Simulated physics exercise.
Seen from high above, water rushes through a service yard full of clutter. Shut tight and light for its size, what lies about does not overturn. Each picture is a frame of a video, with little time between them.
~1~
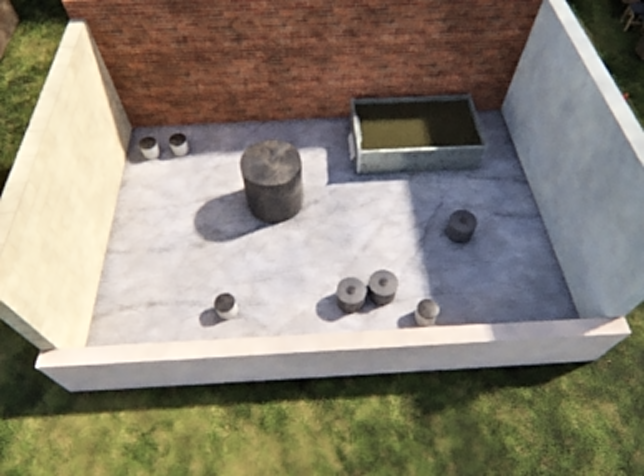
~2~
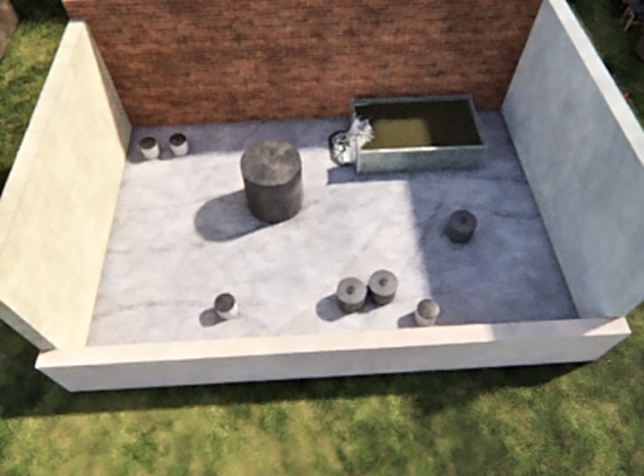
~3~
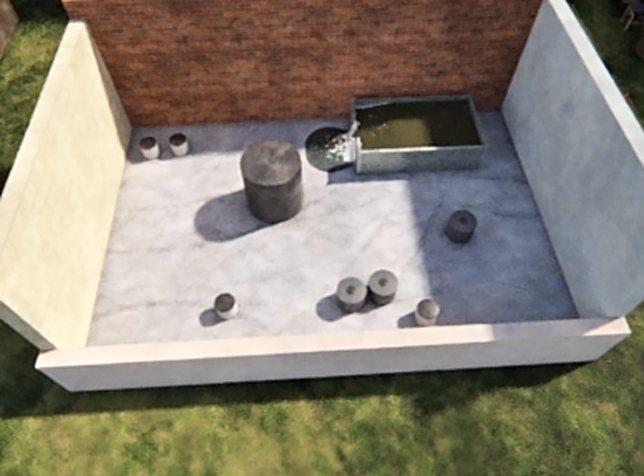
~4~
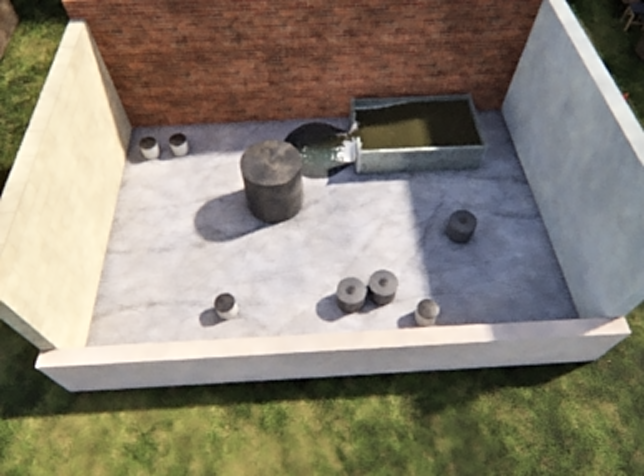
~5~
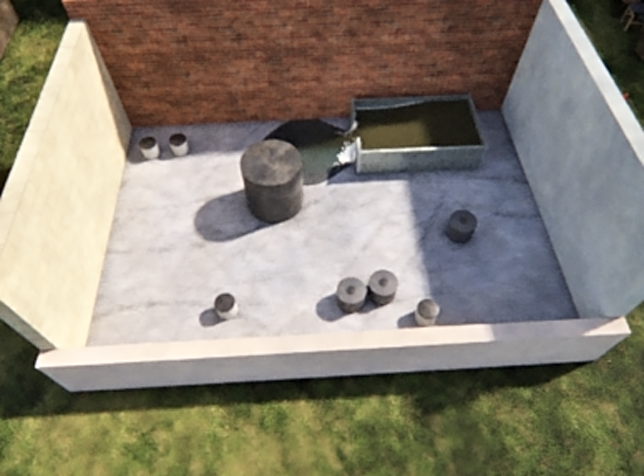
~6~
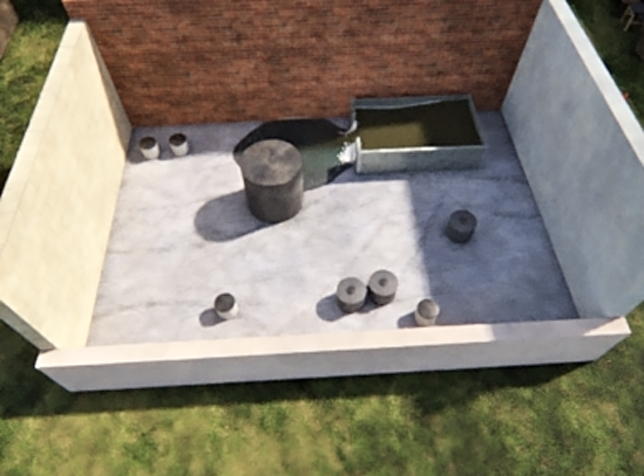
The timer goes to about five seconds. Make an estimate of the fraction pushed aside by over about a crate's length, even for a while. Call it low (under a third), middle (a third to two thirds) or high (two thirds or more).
Low.
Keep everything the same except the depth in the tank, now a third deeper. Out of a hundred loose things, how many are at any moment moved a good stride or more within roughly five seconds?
I'd say somewhere about 30 percent.
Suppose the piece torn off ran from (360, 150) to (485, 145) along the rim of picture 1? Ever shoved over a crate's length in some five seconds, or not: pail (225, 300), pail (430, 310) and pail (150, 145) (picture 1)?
First over the mark, then over the mark, then below the mark.
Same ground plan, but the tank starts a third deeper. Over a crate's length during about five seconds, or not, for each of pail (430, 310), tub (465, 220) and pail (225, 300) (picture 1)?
Taking them as listed, the first came up short, the second came up short and the third came up short.
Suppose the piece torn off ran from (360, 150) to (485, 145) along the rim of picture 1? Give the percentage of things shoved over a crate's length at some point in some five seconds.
That works out to some 70 %.
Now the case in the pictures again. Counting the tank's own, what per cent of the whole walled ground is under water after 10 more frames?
I'd say around 35 in a hundred.
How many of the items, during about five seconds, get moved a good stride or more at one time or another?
So that is 2.
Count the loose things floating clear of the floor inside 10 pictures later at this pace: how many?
Exactly 2 of them.
A moment on, 0 of 7 are well off their spots; 0 afloat.
Next, 0 of 7 are well off their spots; 2 afloat.
Later, 2 of 7 are well off their spots; 2 afloat.
In the end, 2 of 7 are well off their spots, and 2 have been at some point; 2 afloat.
